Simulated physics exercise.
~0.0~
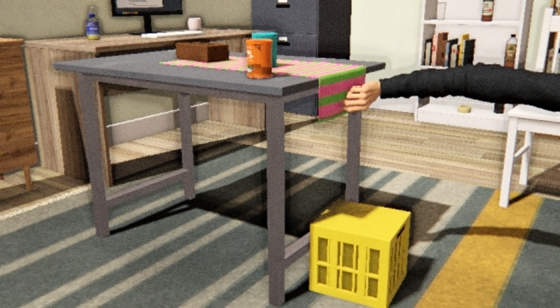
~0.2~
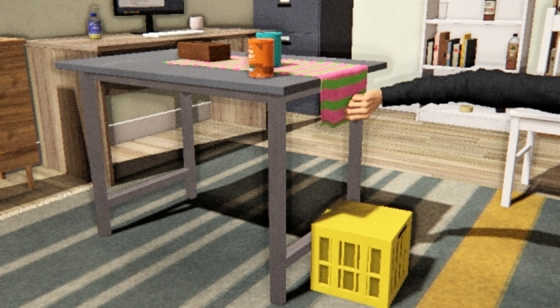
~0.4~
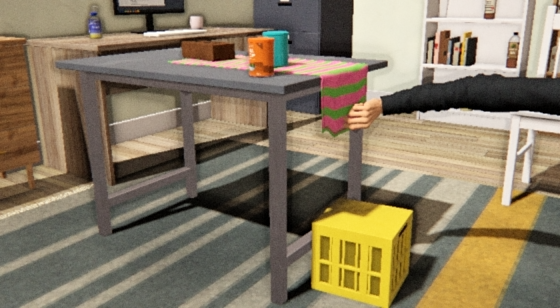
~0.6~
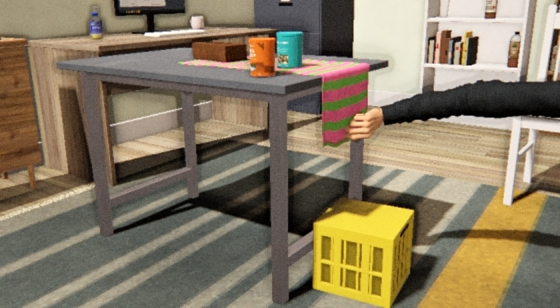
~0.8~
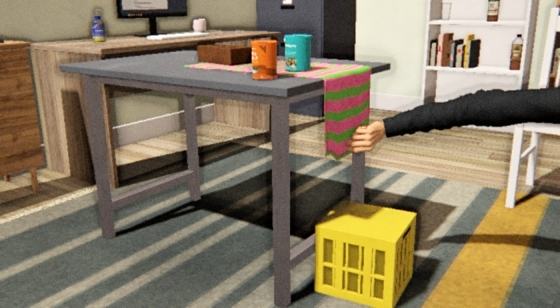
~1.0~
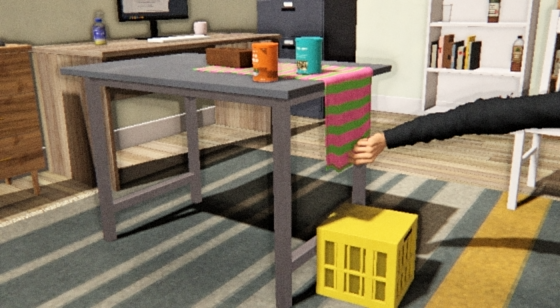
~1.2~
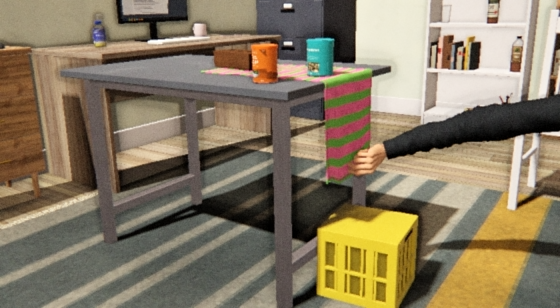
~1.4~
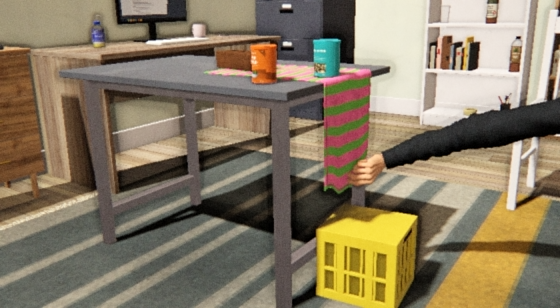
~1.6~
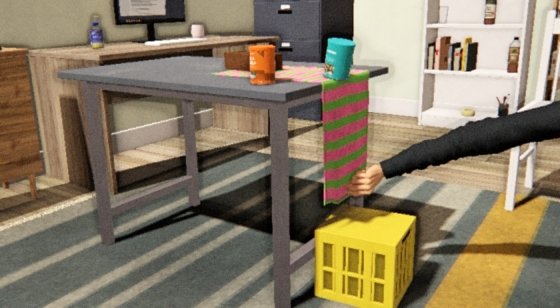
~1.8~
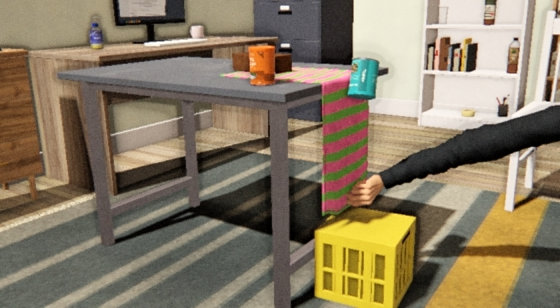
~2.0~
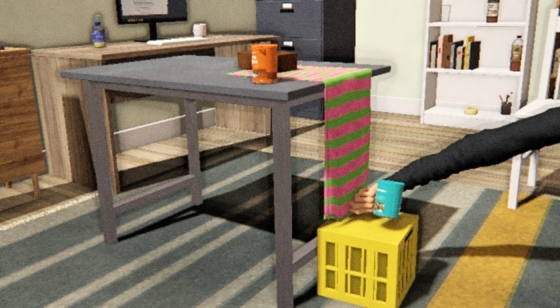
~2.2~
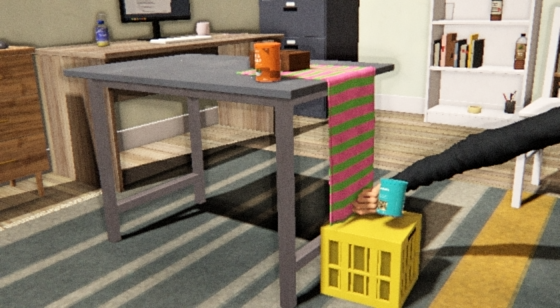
A pink and green striped scarf was pulled down over the edge of a desk by a hand, carrying a turquoise tin along until it tipped and fell beside the hand, just above a yellow crate, while the orange tin stayed on top.
